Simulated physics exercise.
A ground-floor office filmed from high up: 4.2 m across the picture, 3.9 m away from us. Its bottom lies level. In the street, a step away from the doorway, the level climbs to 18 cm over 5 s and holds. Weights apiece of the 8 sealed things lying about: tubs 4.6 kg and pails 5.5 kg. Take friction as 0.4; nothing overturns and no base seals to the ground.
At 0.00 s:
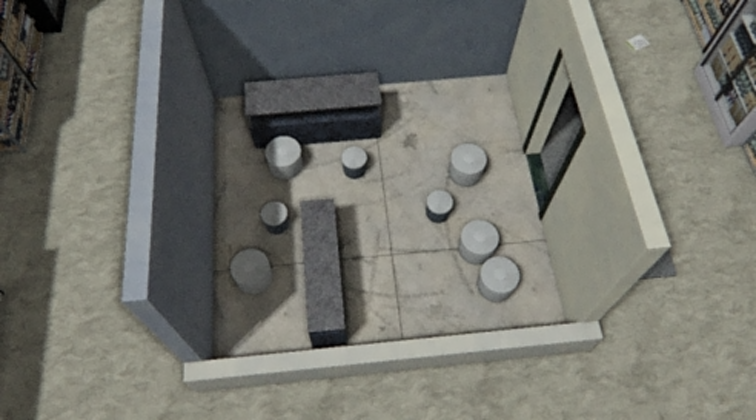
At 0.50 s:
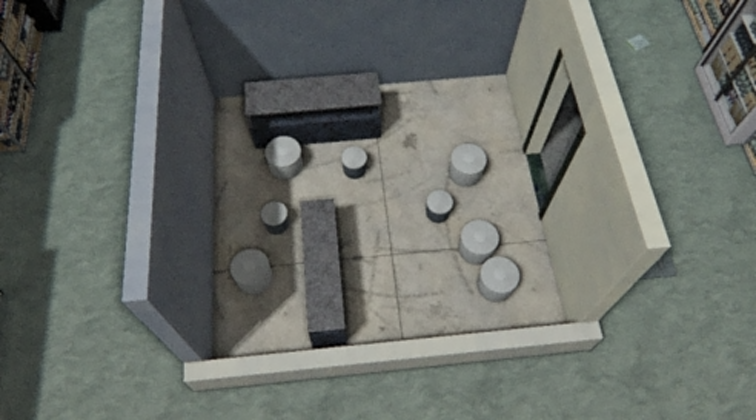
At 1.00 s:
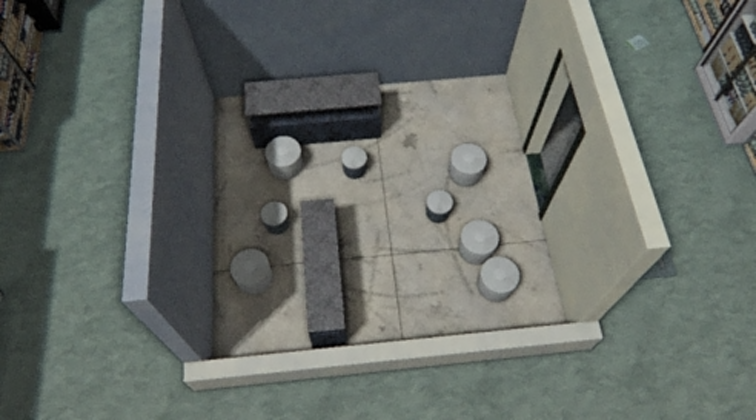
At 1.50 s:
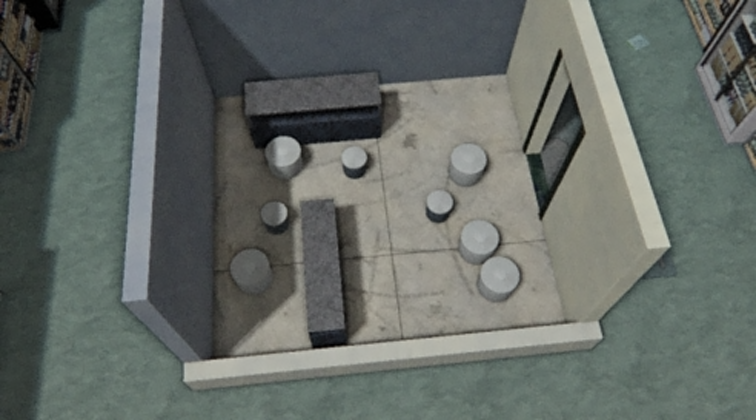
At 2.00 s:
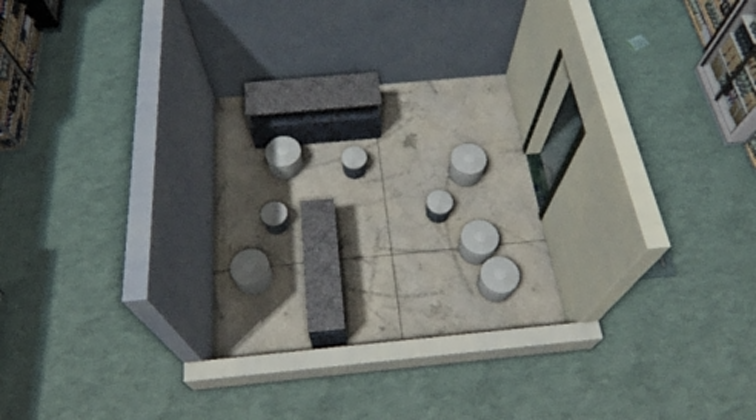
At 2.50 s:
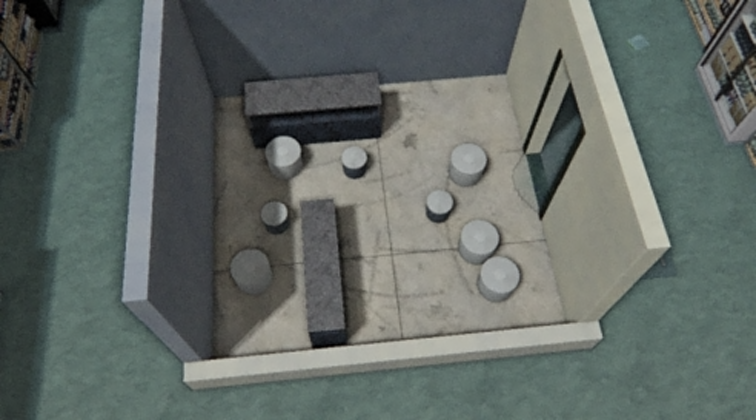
A roofless office with grey walls at the left and back, and a cream wall with a doorway on the right, is seen from high above in the street. Two dark speckled blocks stand toward the left on its pale cracked floor, with pale round tubs and pails around them and to the right. The ground outside turns from grey-beige to murky green, while the objects and camera stay still.
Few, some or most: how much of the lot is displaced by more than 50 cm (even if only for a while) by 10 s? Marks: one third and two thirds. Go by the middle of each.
That comes to from one to two thirds.
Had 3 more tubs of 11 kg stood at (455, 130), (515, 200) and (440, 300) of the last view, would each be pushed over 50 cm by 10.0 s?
In that order: Short of it, over, less.
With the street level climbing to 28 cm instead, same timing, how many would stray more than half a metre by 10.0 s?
In that case 8 of them.
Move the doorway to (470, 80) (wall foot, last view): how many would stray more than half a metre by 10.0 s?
Then 3.
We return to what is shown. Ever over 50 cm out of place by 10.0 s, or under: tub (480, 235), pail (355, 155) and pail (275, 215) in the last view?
In that order: Past it, past it, under.
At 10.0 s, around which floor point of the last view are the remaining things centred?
Around (324, 230).
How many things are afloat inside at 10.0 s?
6 of them.
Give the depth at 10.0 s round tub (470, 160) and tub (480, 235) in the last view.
Roughly 7 and 4 cm.
After 3.5 s 0 of 8 are over 50 cm from their spots; 0 afloat.
After 4.5 s 1 of 8 are over 50 cm from their spots; 0 afloat.
After 7.0 s 3 of 8 are over 50 cm from their spots; 1 afloat.
After 10.0 s 5 of 8 are over 50 cm from their spots, and 5 have been at some point; 6 afloat.
